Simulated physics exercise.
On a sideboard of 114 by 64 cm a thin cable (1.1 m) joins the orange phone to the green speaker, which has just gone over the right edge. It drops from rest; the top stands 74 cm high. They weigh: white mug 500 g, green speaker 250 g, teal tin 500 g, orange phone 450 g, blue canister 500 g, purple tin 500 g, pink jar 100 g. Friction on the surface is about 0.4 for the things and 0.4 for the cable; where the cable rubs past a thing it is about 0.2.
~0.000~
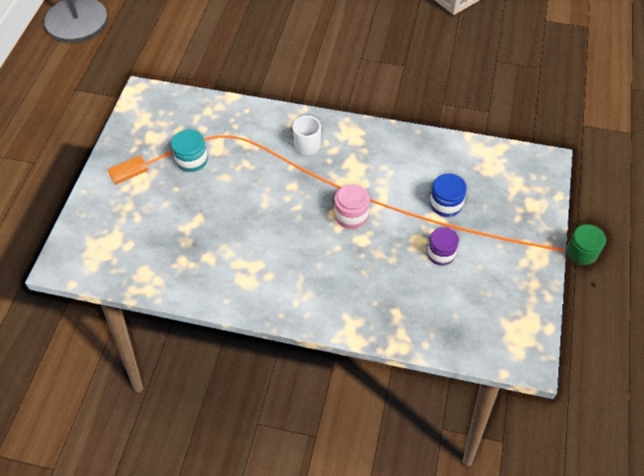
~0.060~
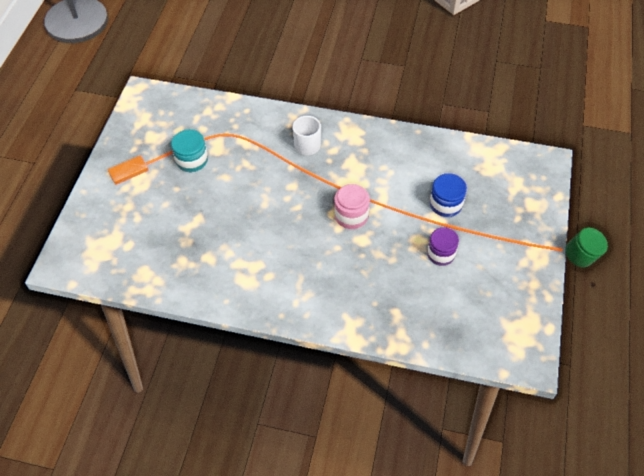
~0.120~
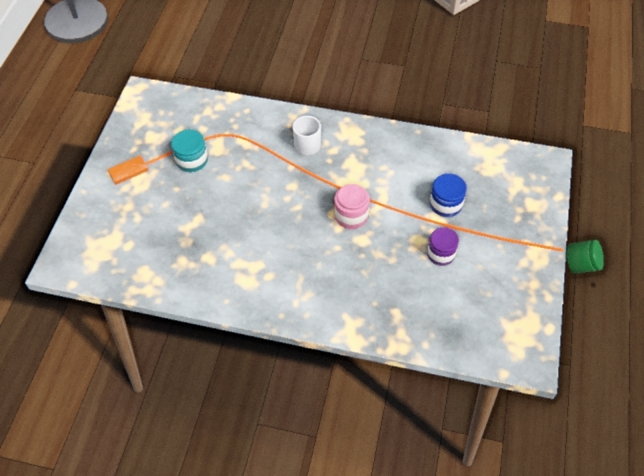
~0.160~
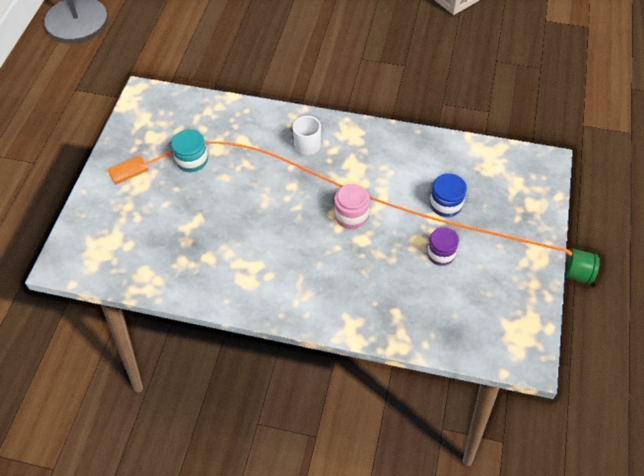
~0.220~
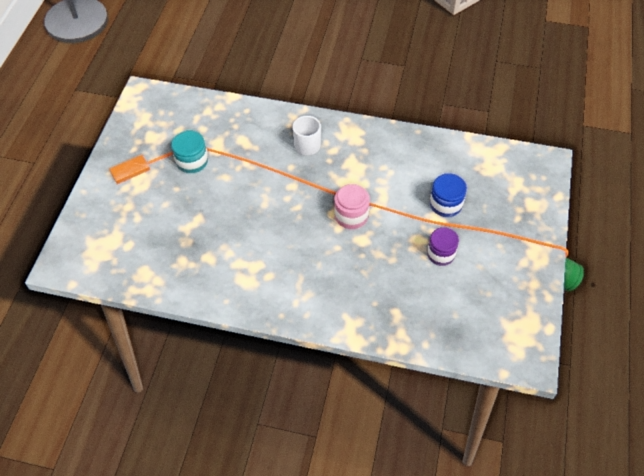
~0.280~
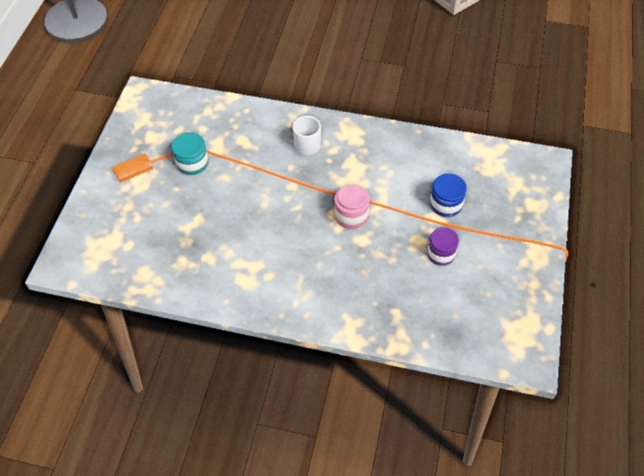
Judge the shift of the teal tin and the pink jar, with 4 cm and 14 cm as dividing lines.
Result: Teal tin hardly moves, pink jar hardly moves.
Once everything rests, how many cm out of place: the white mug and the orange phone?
White mug 0 cm, orange phone 2 cm.
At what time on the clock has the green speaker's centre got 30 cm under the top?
That is: Never.
After 0.5 s, the cable's tail end at (153, 161); teal tin 1 cm off its start, orange phone 2 cm off its start, green speaker over the edge.
After 0.7 s, the cable's tail end at (154, 161); teal tin 1 cm off its start, orange phone 2 cm off its start, green speaker over the edge.
After 1.0 s, the cable's tail end at (154, 161); teal tin 1 cm off its start at (188, 144), green speaker over the edge, orange phone 2 cm off its start at (135, 165).
After 1.2 s, the cable's tail end at (154, 161); teal tin 1 cm off its start, green speaker over the edge, orange phone 2 cm off its start.
After 2.4 s, the cable's tail end at (154, 161); teal tin 1 cm off its start at (188, 144), pink jar 0 cm off its start at (352, 195), orange phone 2 cm off its start at (135, 165), green speaker over the edge.
